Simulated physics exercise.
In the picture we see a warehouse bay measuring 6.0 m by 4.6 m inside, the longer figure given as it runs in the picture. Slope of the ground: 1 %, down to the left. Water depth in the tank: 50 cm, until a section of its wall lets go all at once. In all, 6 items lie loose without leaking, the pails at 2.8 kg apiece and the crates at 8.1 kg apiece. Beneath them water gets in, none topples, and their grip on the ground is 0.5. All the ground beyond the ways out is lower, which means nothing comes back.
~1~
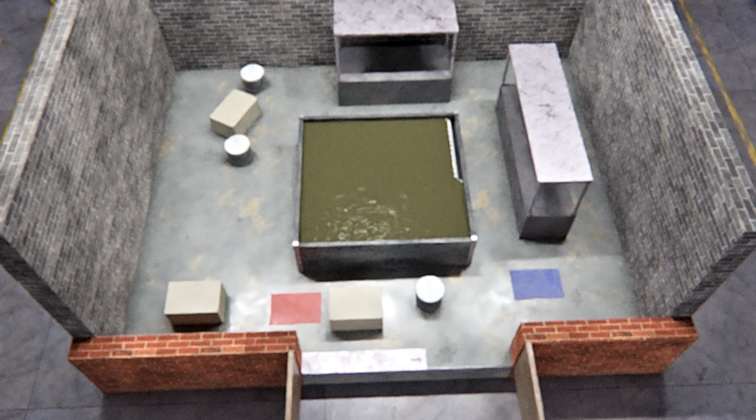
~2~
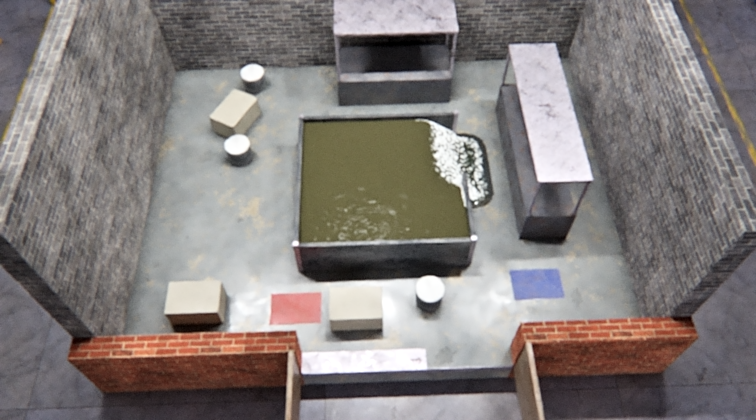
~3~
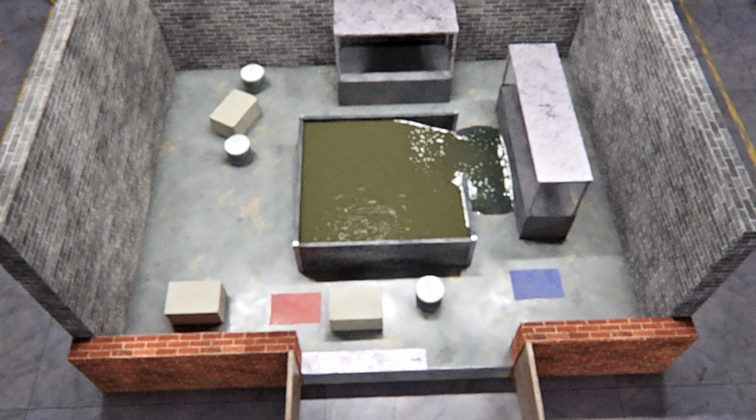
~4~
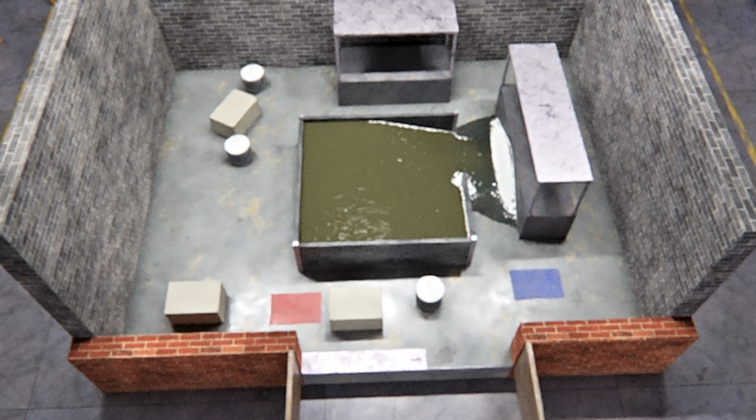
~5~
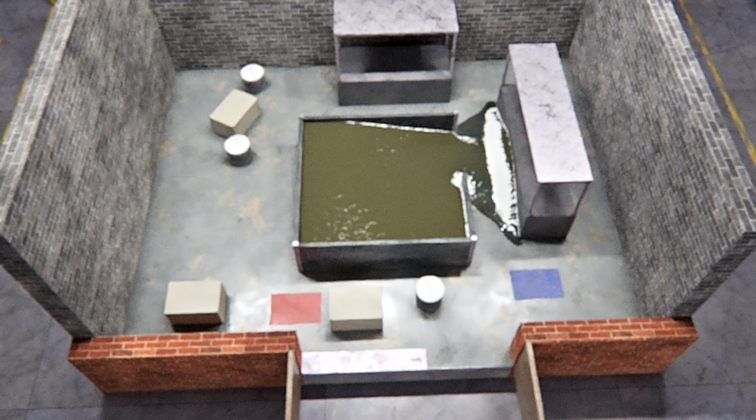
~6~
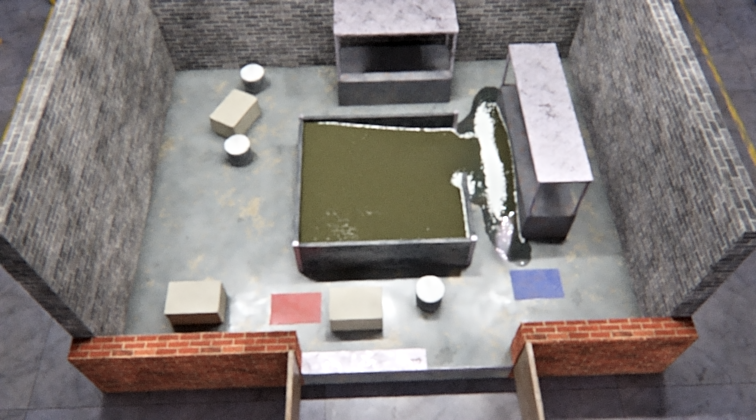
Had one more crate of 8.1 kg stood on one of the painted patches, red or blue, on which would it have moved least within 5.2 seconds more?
Safe choice: Red.
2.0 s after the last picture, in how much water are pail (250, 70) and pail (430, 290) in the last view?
Roughly 2 and 2 cm.
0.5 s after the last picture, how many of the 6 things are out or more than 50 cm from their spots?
The answer is 0.
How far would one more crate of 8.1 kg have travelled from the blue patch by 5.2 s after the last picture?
Roughly 100 cm from the patch.
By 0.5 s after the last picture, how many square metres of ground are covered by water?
Somewhere about 7.5 m2, give or take.
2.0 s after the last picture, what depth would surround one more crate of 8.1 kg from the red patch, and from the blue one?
I'd say close to 0 cm, and close to 6 cm for the other.
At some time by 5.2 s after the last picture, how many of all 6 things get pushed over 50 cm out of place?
1.
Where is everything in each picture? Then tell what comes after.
A pail at (430, 289), on the bottom; a crate at (356, 303) rests on the ground; the red patch at (296, 308); the blue patch at (537, 284); 3.8 m2 under water; 0 of 6 have shifted, in the first frame.
A pail at (430, 289) rests on the ground; a crate at (356, 303), on the bottom; the red patch at (296, 308); the blue patch at (537, 284); 4.3 m2 under water; 0 of 6 have shifted, in the second frame.
A pail at (430, 289), on the bottom; a crate at (356, 303), on the bottom; the red patch at (296, 308); the blue patch at (537, 284); 4.7 m2 under water; 0 of 6 have shifted, in the third frame.
A pail at (430, 289) rests on the ground; a crate at (356, 303), on the bottom; the red patch at (296, 308); the blue patch at (537, 284); water covers 4.9 m2; 0 of 6 have shifted, in the fourth frame.
A pail at (430, 289) rests on the ground; a crate at (356, 303) rests on the ground; the red patch at (296, 308); the blue patch at (537, 284); 5.0 m2 under water; 0 of 6 have shifted, in the fifth frame.
A pail at (430, 289), on the bottom; a crate at (356, 303), on the bottom; the red patch at (296, 308); the blue patch at (537, 284); 5.3 m2 under water; 0 of 6 have shifted, in the sixth frame.
Then, 0.5 s after the last picture on red it would be 0 cm off in 0 cm of water; on blue it would be 0 cm off in 2 cm of water.
Then, 2.0 s after the last picture on red it would be 0 cm off in 0 cm of water; on blue it would be 63 cm off in 6 cm of water.
Then, 3.4 s after the last picture on red it would be 0 cm off in 0 cm of water; on blue it would be 76 cm off in 7 cm of water.
Then, 5.2 s after the last picture on red it would be 0 cm off in 0 cm of water; on blue it would be 91 cm off in 9 cm of water.
